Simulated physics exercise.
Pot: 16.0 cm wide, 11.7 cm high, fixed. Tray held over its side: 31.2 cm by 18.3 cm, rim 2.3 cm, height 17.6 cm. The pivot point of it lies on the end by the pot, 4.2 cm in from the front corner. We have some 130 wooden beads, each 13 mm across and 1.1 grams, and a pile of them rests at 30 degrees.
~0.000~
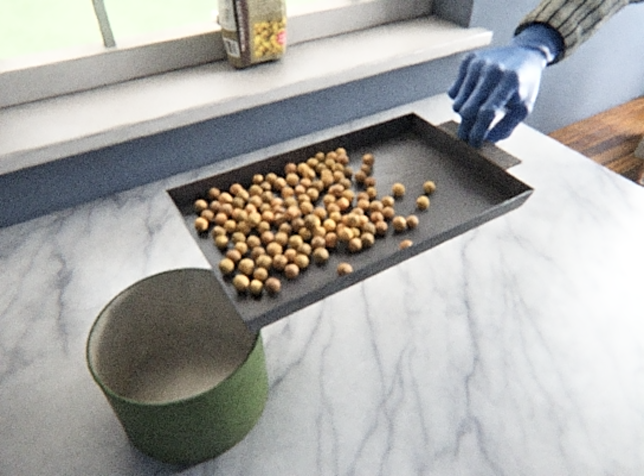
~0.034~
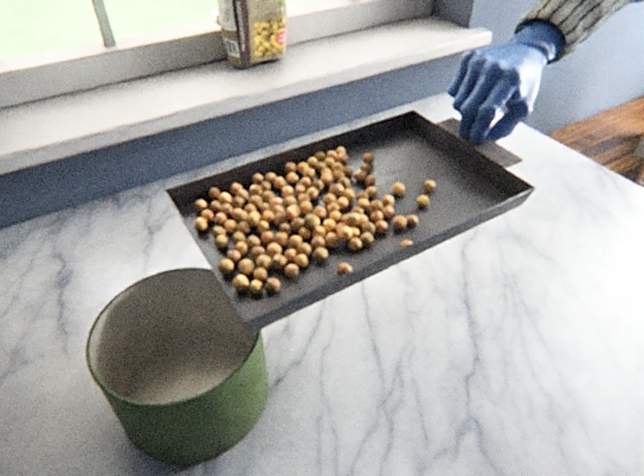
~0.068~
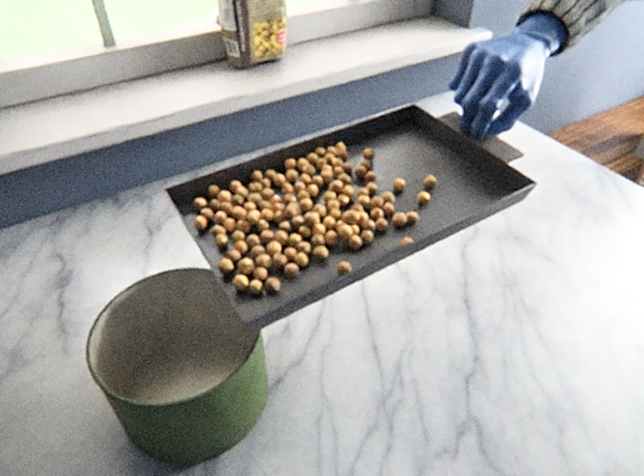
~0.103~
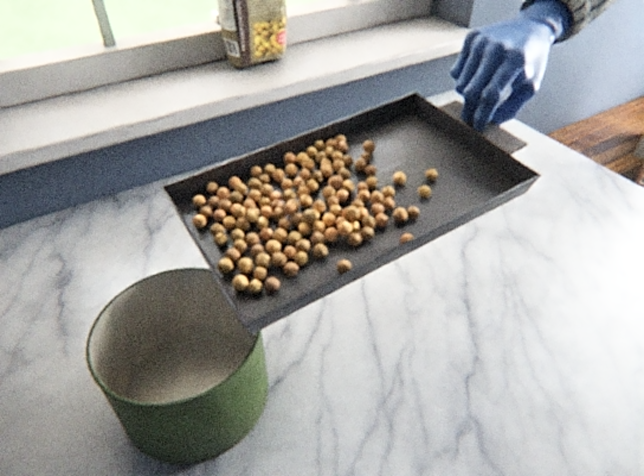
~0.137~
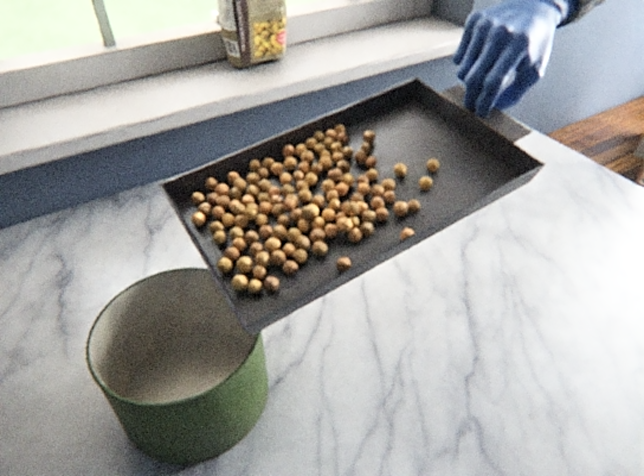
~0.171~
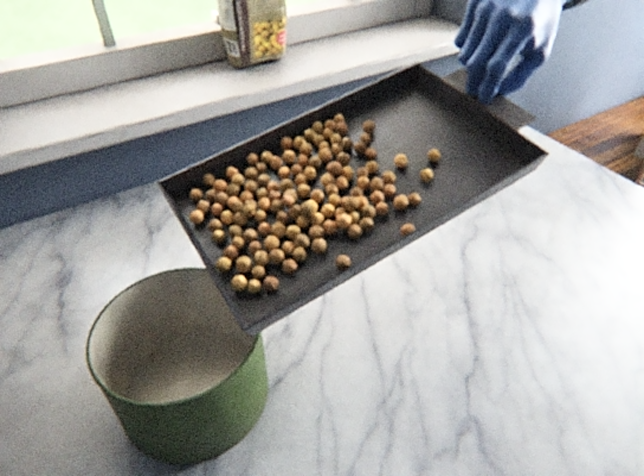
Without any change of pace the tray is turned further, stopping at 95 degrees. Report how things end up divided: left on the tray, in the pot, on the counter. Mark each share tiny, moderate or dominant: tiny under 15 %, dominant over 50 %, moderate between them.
Tray: Tiny, pot: Moderate, counter: Dominant.
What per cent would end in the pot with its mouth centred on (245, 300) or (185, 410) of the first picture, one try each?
Spot one: Some 0 per cent; spot two: Some 100 per cent.
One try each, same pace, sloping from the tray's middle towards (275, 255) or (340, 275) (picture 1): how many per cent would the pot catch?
I'd put it at about 70 per cent for the first tilt and about 5 per cent for the second.
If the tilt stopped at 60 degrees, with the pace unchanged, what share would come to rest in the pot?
0 percent.
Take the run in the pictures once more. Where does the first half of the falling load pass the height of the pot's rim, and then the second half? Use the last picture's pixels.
Earlier half close to (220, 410), later half at (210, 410) in pixels.
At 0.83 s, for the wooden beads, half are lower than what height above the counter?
Roughly 24 centimetres, more or less.
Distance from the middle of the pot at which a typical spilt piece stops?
About 22 cm from the centre.
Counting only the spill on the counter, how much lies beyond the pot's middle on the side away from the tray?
I'd put it at close to 70 per cent.
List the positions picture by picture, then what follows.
The first frame shows tray tilt 0 degrees, front corners at (249, 314) and (528, 188); middle of the pieces at (306, 209); pot at (176, 327).
The second frame shows tray tilt 0 degrees, front corners at (249, 314) and (528, 187); middle of the pieces at (306, 208).
The third frame shows tray tilt 2 degrees, front corners at (249, 315) and (530, 182); middle of the pieces at (306, 205).
The fourth frame shows tray tilt 5 degrees, front corners at (248, 317) and (533, 174), lowest corner left front; middle of the pieces at (305, 201).
The fifth frame shows tray tilt 8 degrees, front corners at (247, 319) and (537, 163), lowest corner left front; middle of the pieces at (305, 196).
The sixth frame shows tray tilt 11 degrees, front corners at (247, 322) and (541, 152), lowest corner left front; middle of the pieces at (304, 191); pot at (176, 327). The tray's pace is about 105 degrees a second.
After 0.56 s, tilt 51 degrees; the tray holds 100 %, the pot 0 %.
After 0.83 s, tilt 79 degrees; the tray holds 95 %, the pot 0 %.
Then, at 1.20 s, tilt 95 degrees; the tray holds 5 %, the pot 25 %.
At rest (2.3 s), tray 0 %, pot 25 %, counter 75 %.
